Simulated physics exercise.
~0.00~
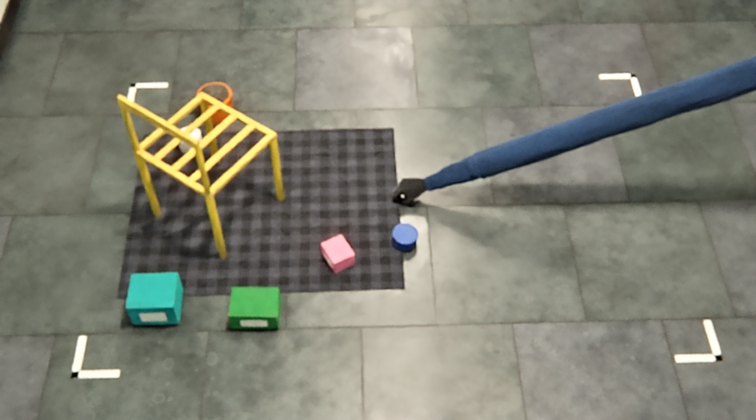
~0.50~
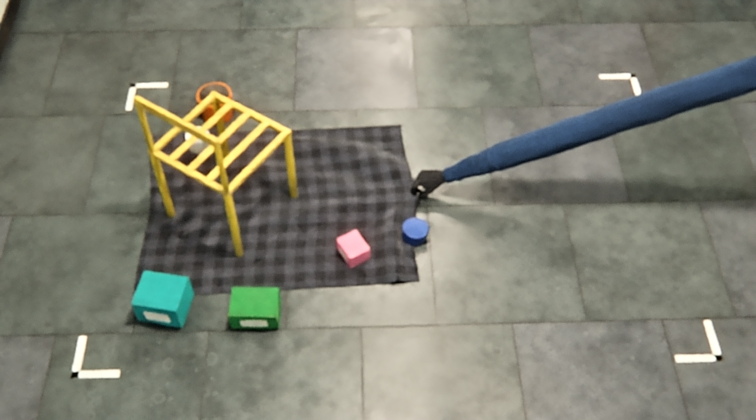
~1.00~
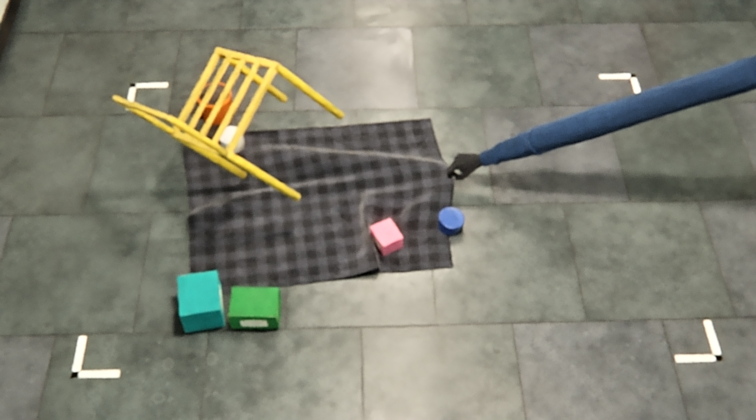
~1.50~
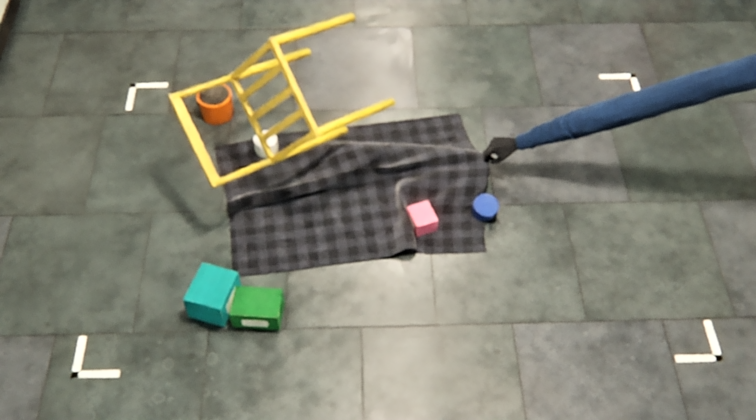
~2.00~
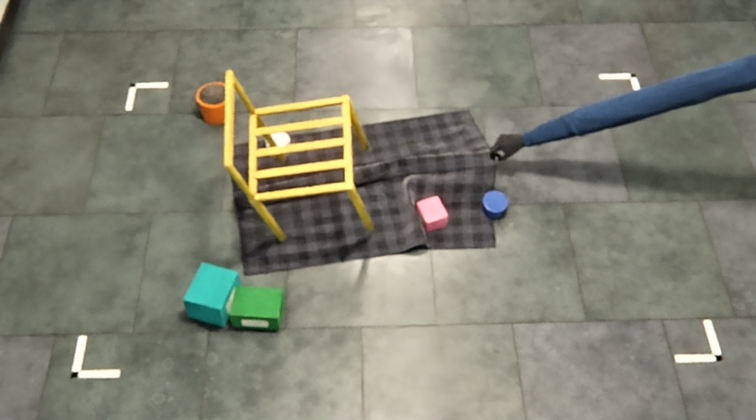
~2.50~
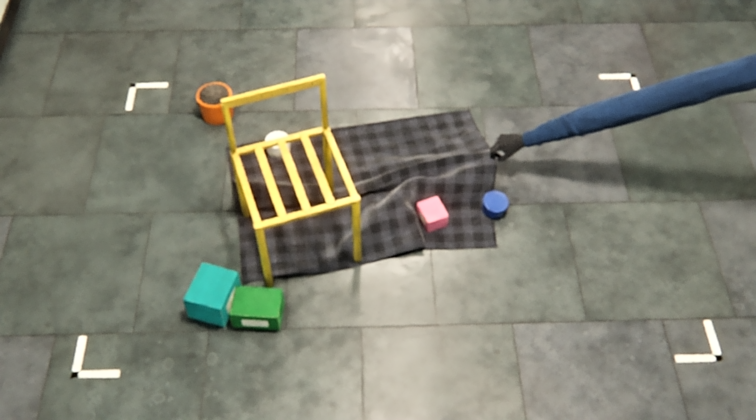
A blue arm drags the checked mat right, and the yellow chair tips, turns and ends upright.
